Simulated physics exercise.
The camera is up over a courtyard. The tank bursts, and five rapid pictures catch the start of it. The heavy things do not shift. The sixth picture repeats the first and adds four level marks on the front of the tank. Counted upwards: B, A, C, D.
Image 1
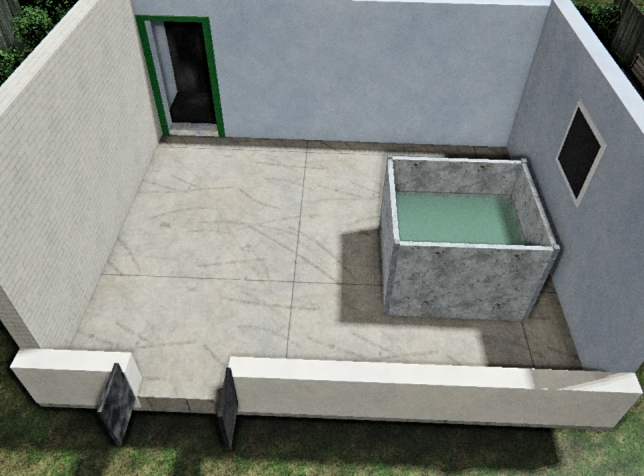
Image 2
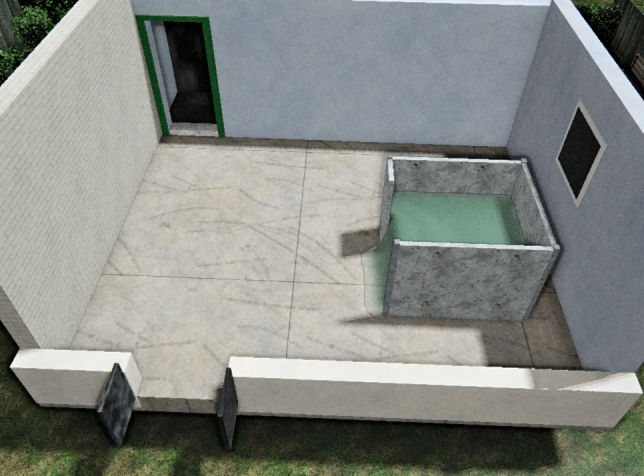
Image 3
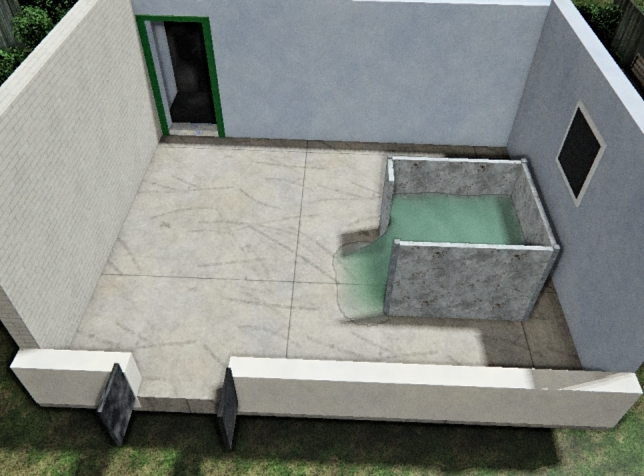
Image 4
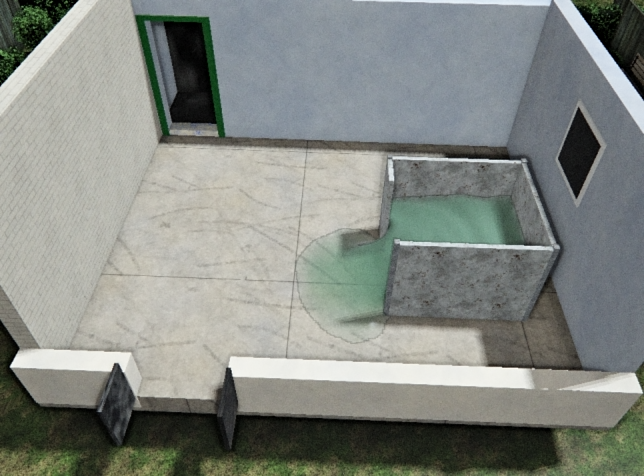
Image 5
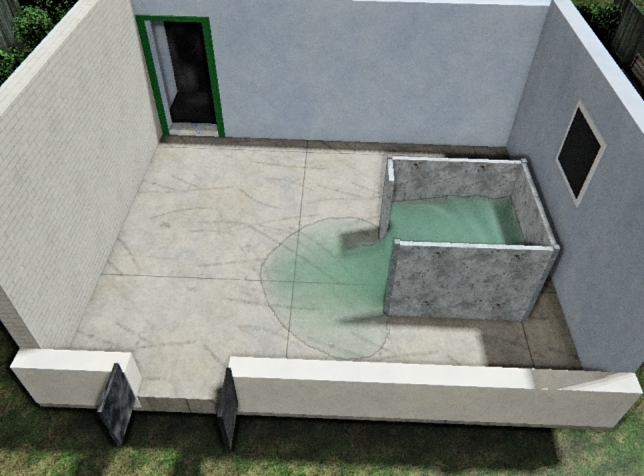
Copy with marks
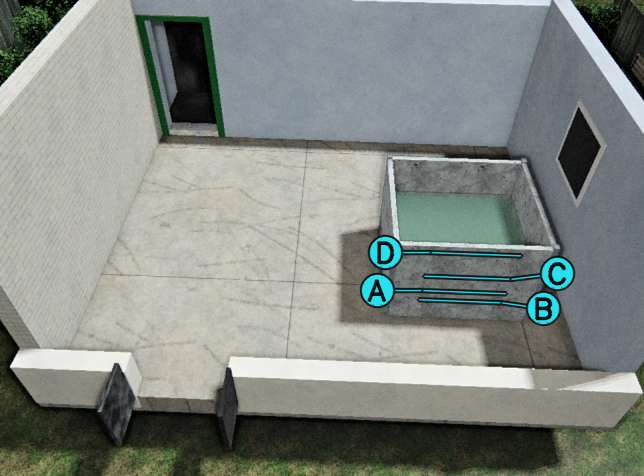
In a walled courtyard, green water pours from a tank's open left side and spreads leftward across the floor.
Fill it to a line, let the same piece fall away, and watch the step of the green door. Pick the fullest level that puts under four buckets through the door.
Take A.
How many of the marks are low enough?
Two.
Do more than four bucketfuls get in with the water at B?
No, that is safe.
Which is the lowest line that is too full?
C it is.
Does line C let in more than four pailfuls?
Yes.
On the marked copy, A at (463, 292); B at (460, 301); C at (467, 277); D at (475, 254); from the bottom up B, A, C, D.
Choosing A, a bucket or two gets in.
Choosing B, a splash gets over, under a bucket.
Choosing C, about 12 bucketfuls get in.
Choosing D, dozens of bucketfuls pour in.
